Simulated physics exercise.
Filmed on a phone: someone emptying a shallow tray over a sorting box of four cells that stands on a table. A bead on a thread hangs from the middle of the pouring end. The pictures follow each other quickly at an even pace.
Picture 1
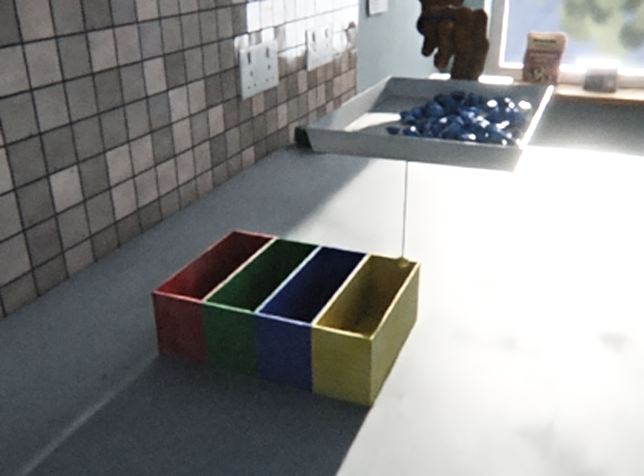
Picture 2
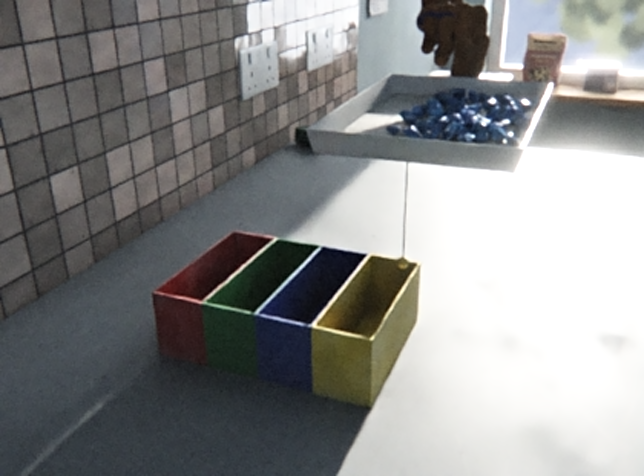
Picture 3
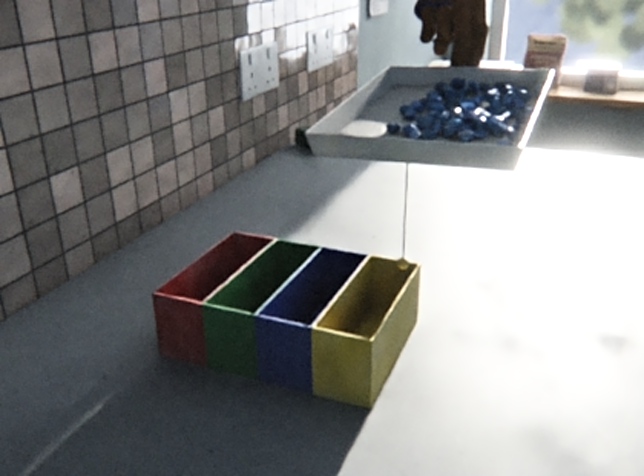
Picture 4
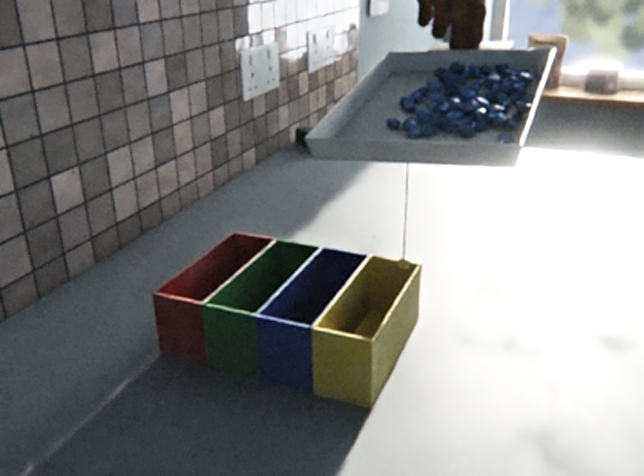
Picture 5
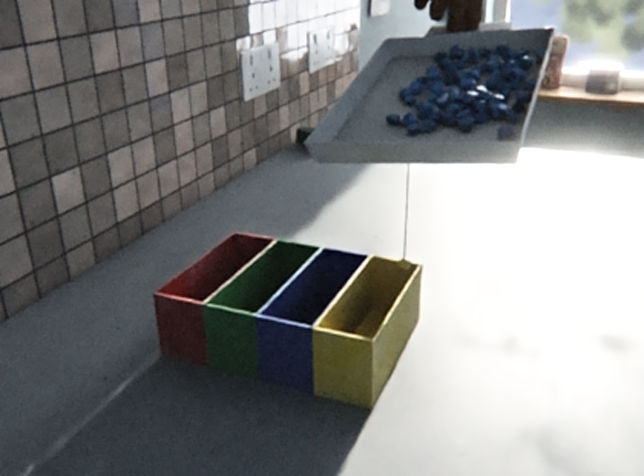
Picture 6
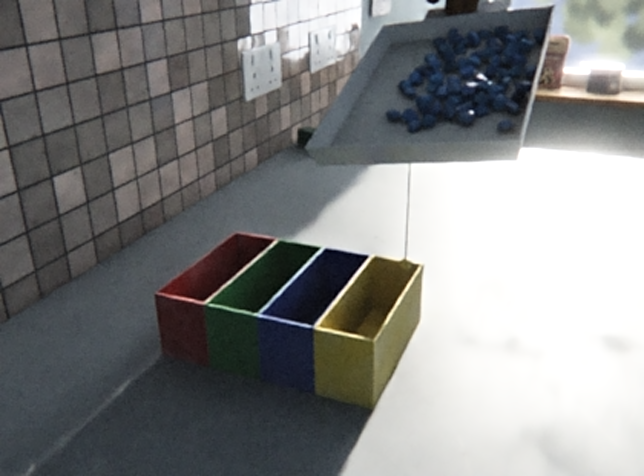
In this clip, a shallow tray of dark blue stones is held above a box with red, green, blue and yellow cells; its far side rises steadily and its near edge slants slightly, the left corner lowest, while the box stays still.
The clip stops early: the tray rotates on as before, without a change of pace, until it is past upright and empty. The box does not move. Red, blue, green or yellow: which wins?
The blue one ends fullest.
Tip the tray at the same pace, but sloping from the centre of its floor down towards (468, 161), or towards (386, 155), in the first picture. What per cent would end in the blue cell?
About 0 and 40 per cent.
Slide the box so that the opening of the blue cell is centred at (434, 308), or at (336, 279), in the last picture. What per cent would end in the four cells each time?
Roughly 70 per cent, and 100 per cent.
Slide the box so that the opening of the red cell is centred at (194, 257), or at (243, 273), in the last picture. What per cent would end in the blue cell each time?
The first gives 40 %, the second 40 %.
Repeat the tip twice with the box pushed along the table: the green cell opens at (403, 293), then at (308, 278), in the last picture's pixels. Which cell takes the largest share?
First the cell in red, then the green cell.
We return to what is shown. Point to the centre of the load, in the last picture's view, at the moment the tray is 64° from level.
Roughly at (364, 143).
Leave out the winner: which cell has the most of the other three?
In second place: That yellow cell.
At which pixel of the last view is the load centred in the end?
Close to (318, 338).
Soon after the last picture, tray tipped steeply; nearly all on the tray; a stray few falling or outside the box.
A little later, tray tipped past a quarter turn; about a third on the tray; about a third in the blue cell; a small part in the yellow cell; a small part in the green cell; a stray few in the red cell; a small part falling or outside the box.
Later still, tray tipped past a quarter turn; about two thirds in the blue cell; about a quarter in the yellow cell; a small part in the green cell; a stray few in the red cell; a stray few falling or outside the box.
At rest, tray tipped past a quarter turn; about two thirds in the blue cell; about a quarter in the yellow cell; a small part in the green cell; a stray few in the red cell; a stray few outside the box.
